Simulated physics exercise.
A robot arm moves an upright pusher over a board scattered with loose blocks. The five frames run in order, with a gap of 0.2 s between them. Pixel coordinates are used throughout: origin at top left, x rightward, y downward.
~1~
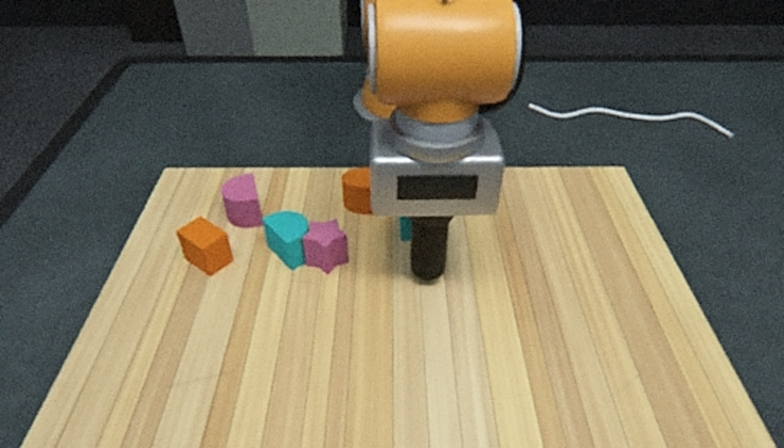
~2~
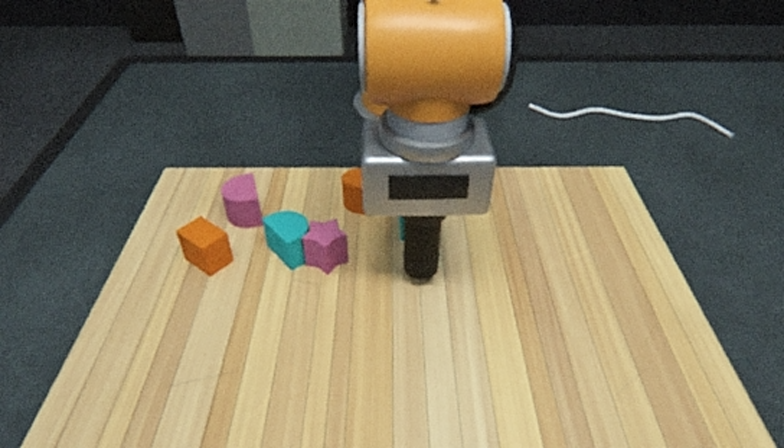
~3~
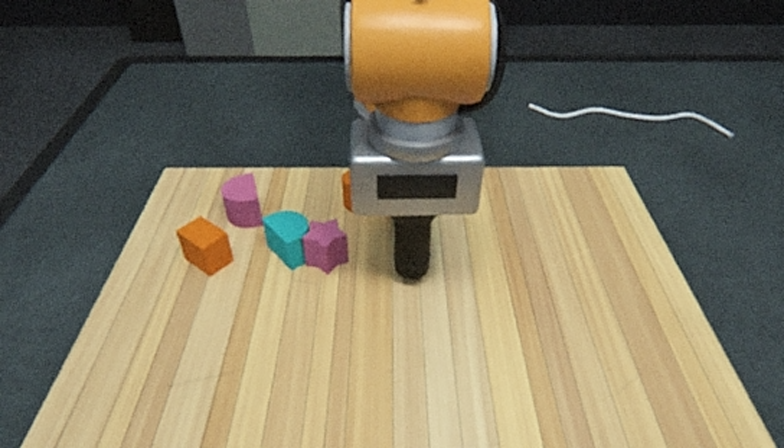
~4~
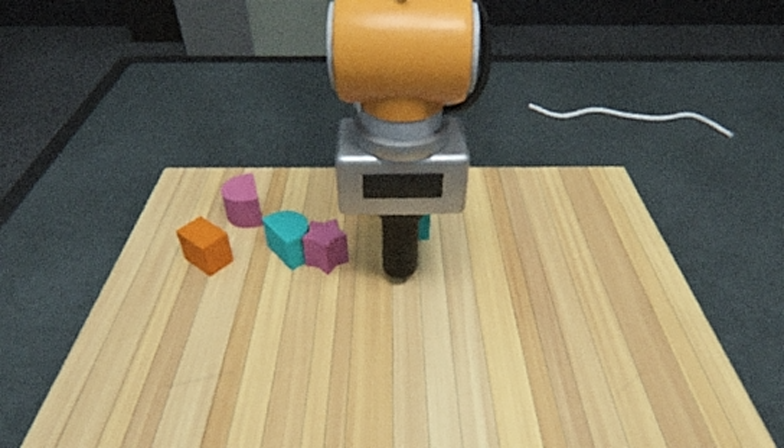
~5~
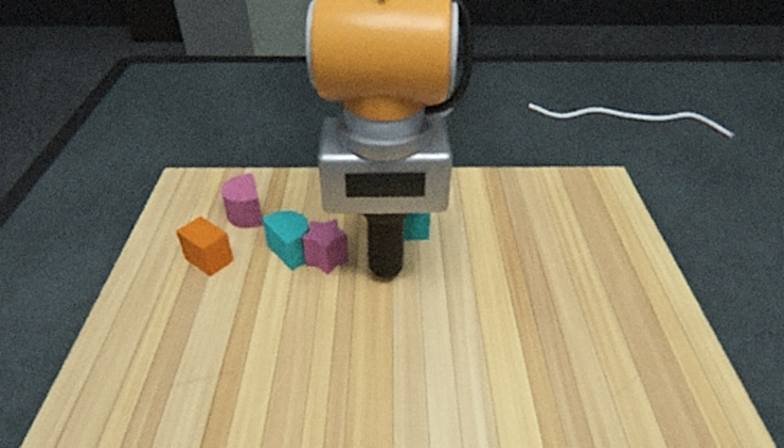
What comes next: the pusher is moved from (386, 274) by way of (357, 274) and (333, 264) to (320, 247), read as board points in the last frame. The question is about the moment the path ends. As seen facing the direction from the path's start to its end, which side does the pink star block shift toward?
My prediction: Rightwards.
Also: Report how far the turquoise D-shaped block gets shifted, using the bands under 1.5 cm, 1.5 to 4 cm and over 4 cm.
It slides well over 4 cm.
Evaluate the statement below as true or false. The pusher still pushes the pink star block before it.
That claim is true.
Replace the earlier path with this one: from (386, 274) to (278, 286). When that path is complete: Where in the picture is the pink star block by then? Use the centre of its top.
Around (304, 232).
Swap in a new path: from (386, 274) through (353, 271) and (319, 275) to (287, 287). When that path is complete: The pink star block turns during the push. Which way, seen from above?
Verdict: Clockwise.
On the path given first. Halfway along, pusher at (343, 261); turquoise D-shaped block at (282, 222); pink star block at (318, 227).
At the end, pusher at (319, 239); pink D-shaped block at (237, 186); turquoise D-shaped block at (253, 210), turned 20° anticlockwise; pink star block at (290, 208), turned 20° anticlockwise; turquoise rectangular block still.
